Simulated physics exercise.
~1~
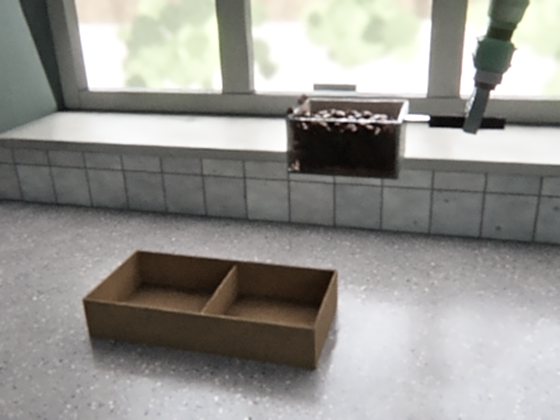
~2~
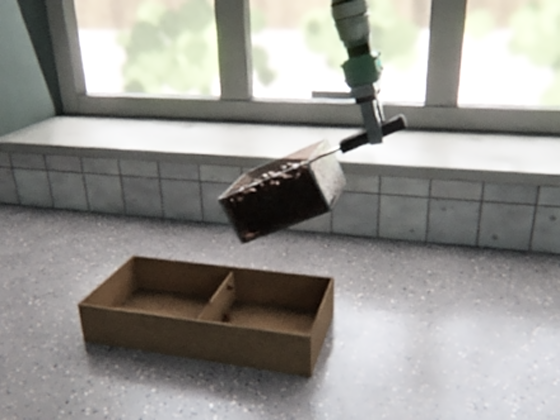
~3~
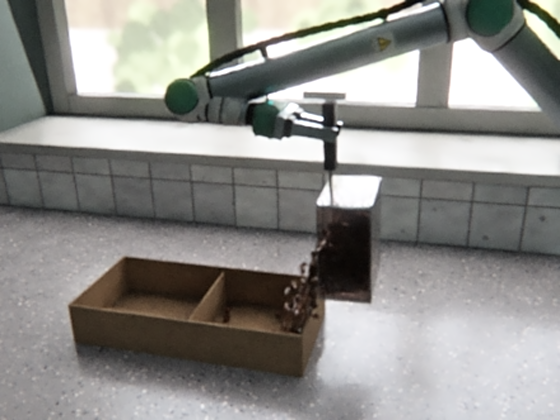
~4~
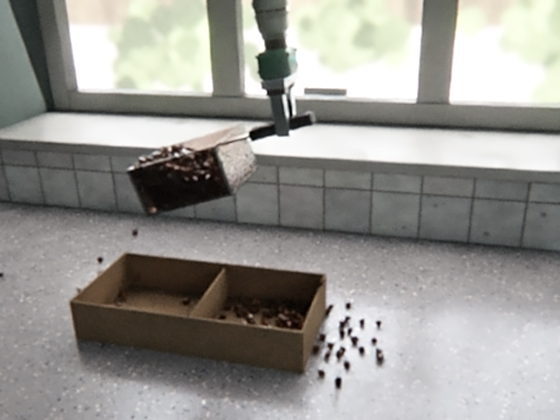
A robot arm with green joints holds a clear box of dark brown pellets before a bright window, seen from slightly above a speckled grey counter. Below sits an open brown crate split in two by a cross wall, with a pale sill and grey tiles behind. The arm swings the box left and down, tipping it, then turns it steeply near the crate's right end, where pellets pour out. It moves left and up, the box tilted less and still holding many pellets. Pellets lie mostly in the crate's right part, with others scattered on the counter.
